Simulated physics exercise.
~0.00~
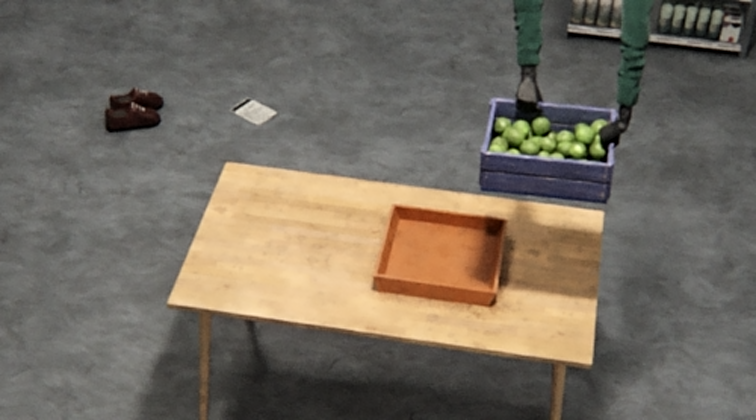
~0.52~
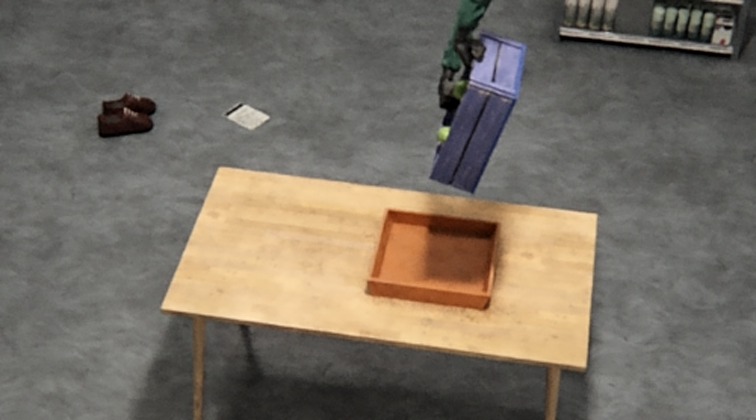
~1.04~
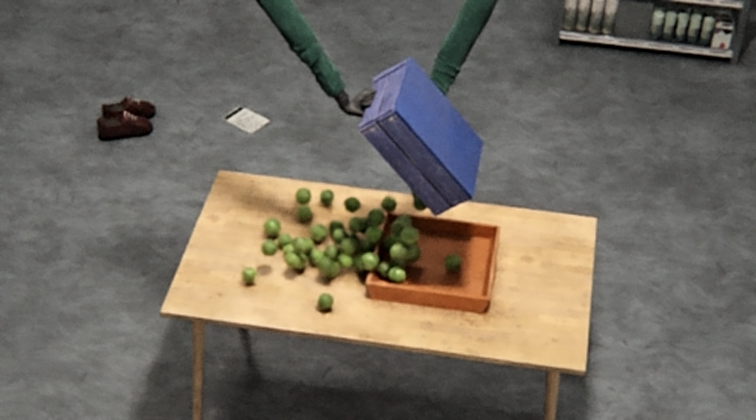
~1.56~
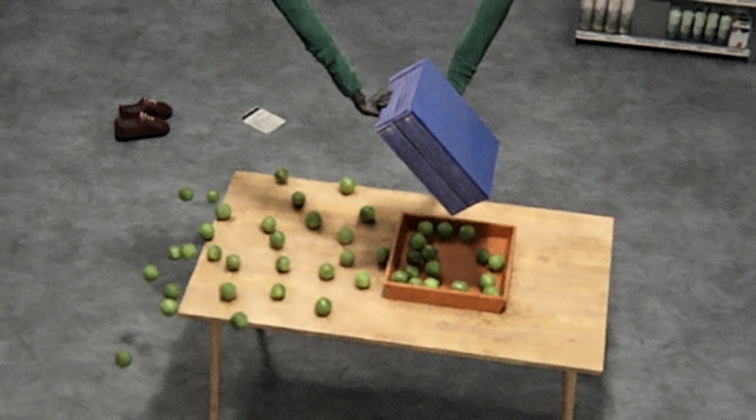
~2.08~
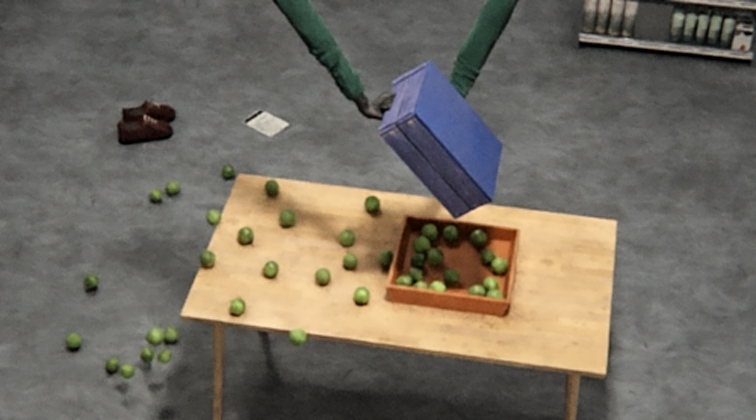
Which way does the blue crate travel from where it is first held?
The blue crate moves to the left as it is tipped over above the table.
